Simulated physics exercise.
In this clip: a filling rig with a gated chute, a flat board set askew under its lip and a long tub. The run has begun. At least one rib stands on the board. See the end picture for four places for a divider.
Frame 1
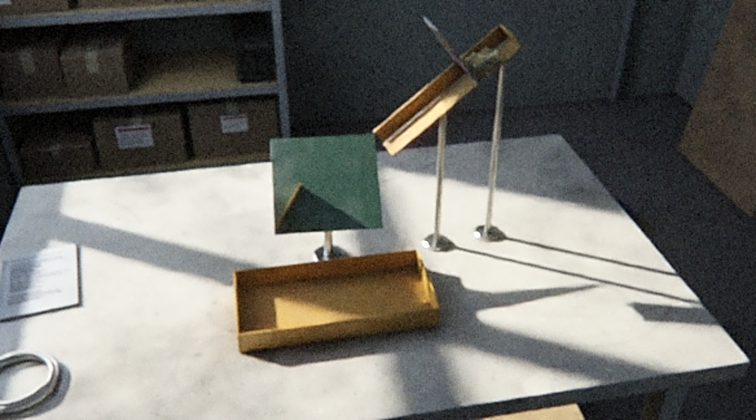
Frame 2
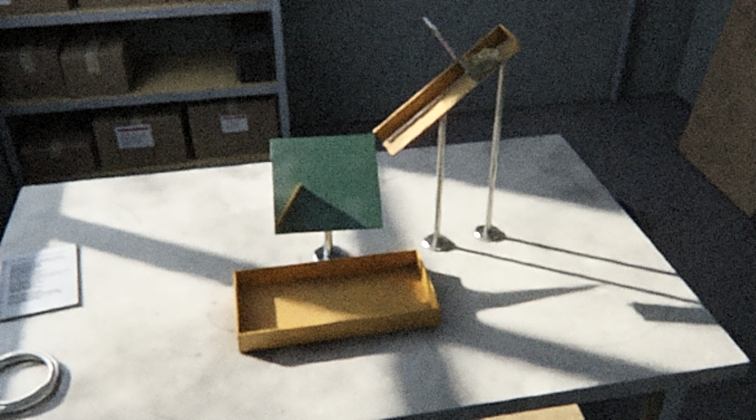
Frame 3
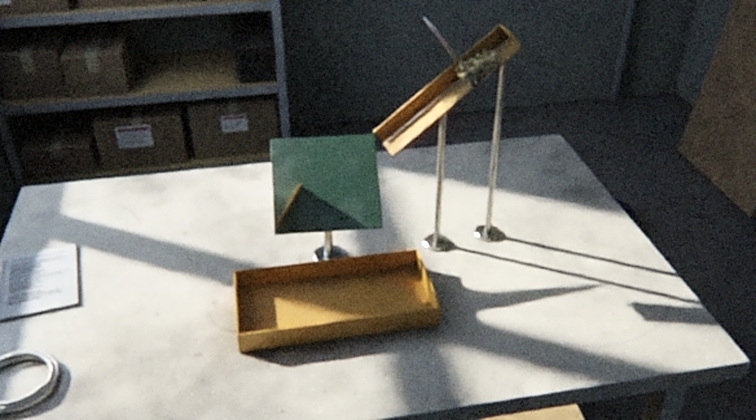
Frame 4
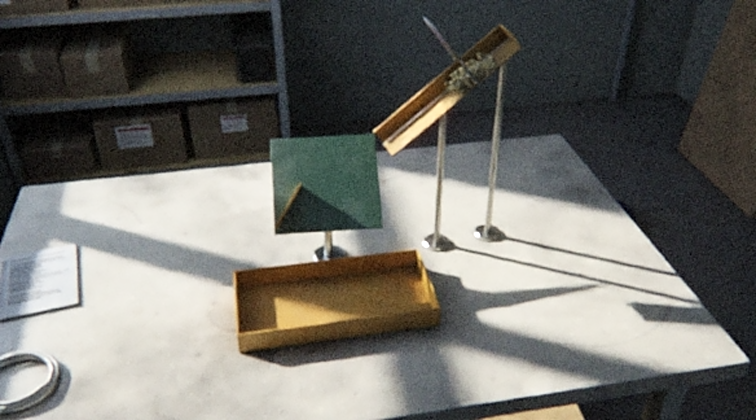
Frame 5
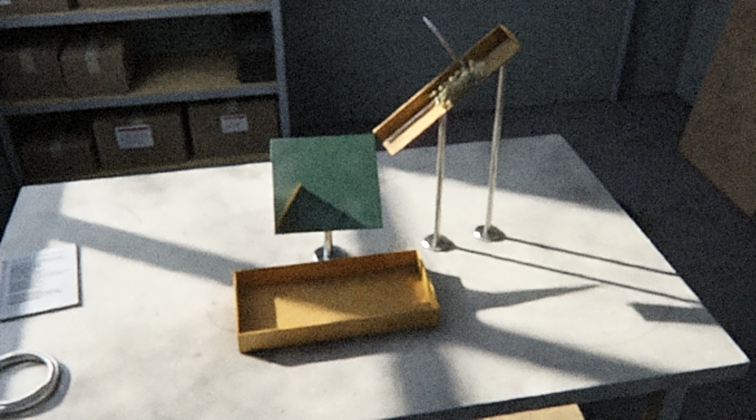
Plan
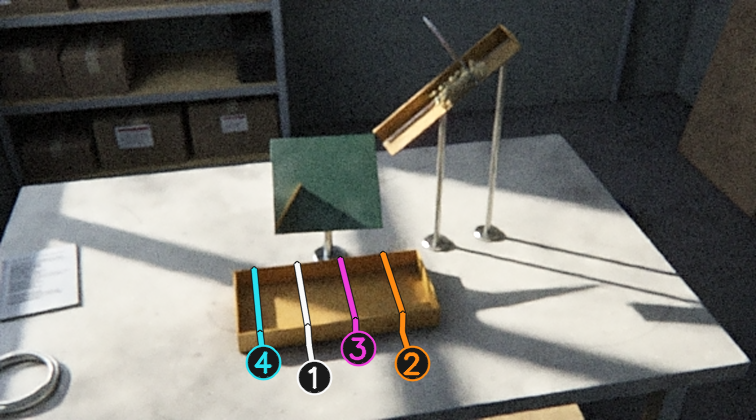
In a dim storeroom with boxed shelves behind, a pale worktable crossed by shadows is seen from slightly above by a still camera. A dark green board on a short stand sits behind a long orange-yellow tub, empty, with a sloping wooden chute on two thin posts at upper right. A thin gate plate shifts at the chute, and a clump of small pale pieces slides partway down it.
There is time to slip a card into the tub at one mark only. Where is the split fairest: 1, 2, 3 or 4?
1 works best here.
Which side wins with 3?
The left side.
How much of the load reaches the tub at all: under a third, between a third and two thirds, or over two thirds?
About that: Over two thirds.
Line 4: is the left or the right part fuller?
More lands on the right.
On the marked copy, line 1 crosses the front rim at (307, 325); line 2 crosses the front rim at (402, 313); line 3 crosses the front rim at (355, 319); line 4 crosses the front rim at (260, 332).
If 1 is chosen, of what is caught, about half on the left of the divider, about half on the right.
If 2 is chosen, of what is caught, all on the left of the divider, none on the right.
If 3 is chosen, of what is caught, nearly all on the left of the divider, a small part on the right.
If 4 is chosen, of what is caught, a stray few on the left of the divider, nearly all on the right.
